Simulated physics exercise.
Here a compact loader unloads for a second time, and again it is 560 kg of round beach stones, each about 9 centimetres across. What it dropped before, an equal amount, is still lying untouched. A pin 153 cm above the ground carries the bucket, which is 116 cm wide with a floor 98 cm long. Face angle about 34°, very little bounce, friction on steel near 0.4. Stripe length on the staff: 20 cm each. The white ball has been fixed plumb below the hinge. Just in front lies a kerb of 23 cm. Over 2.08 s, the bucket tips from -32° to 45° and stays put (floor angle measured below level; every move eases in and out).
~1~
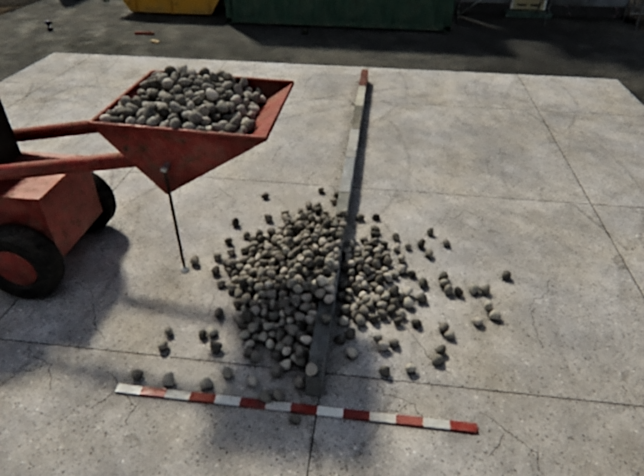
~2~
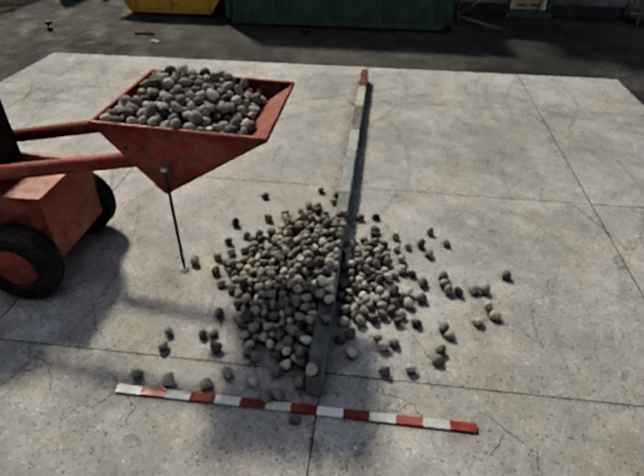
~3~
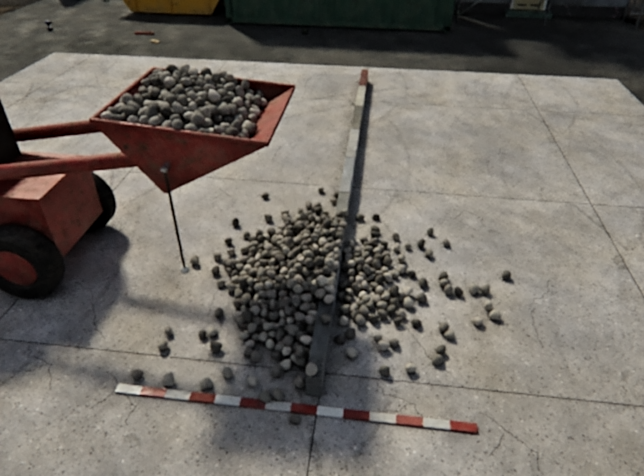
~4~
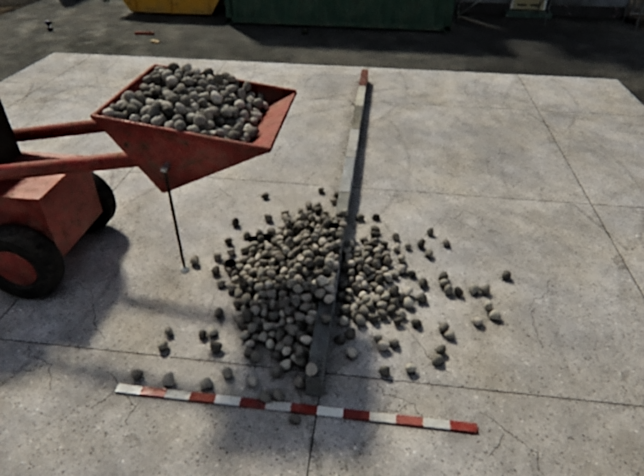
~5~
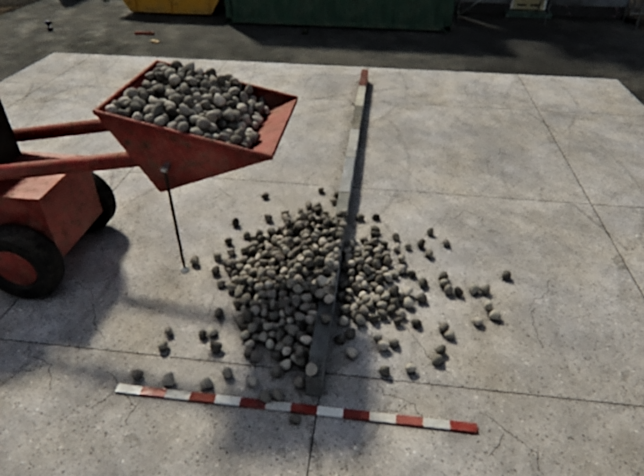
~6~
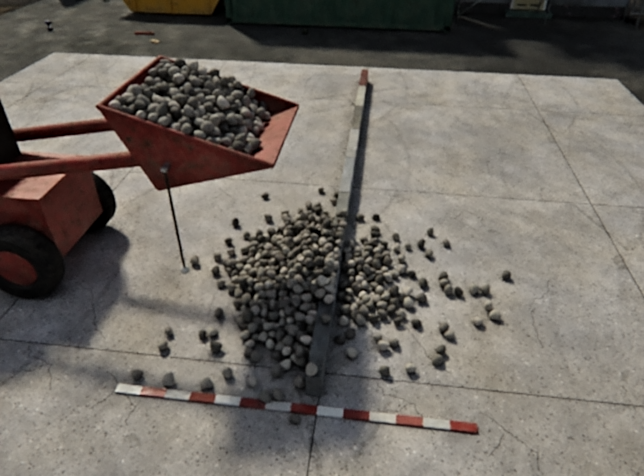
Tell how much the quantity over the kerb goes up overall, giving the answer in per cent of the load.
It goes up by roughly 22 per cent.
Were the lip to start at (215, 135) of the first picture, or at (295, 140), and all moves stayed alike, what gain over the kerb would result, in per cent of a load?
First place: Roughly 0 %; second place: Roughly 55 %.
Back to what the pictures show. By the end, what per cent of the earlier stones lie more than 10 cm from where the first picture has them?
I'd say roughly 25 per cent of them.
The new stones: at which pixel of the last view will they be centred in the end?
Centre at roughly (296, 265).
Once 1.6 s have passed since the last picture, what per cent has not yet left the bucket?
Close to 5 per cent of the load.
Then, 1.0 s after the last picture the floor is at 33°; in per cent of one load, 79 in the bucket, 102 on this side of the kerb, 19 over the kerb; the foremost stones are at (479, 290).
Then, 1.6 s after the last picture the floor is at 45°; in per cent of one load, 6 in the bucket, 162 on this side of the kerb, 32 over the kerb; the foremost stones are at (479, 290).
Then, 1.9 s after the last picture the floor is at 45°; in per cent of one load, 0 in the bucket, 164 on this side of the kerb, 36 over the kerb; the foremost stones are at (480, 294).
Then, 4.8 s after the last picture the floor is at 45°; in per cent of one load, 0 in the bucket, 160 on this side of the kerb, 41 over the kerb; the foremost stones are at (483, 299). Net gain over the kerb, 22.
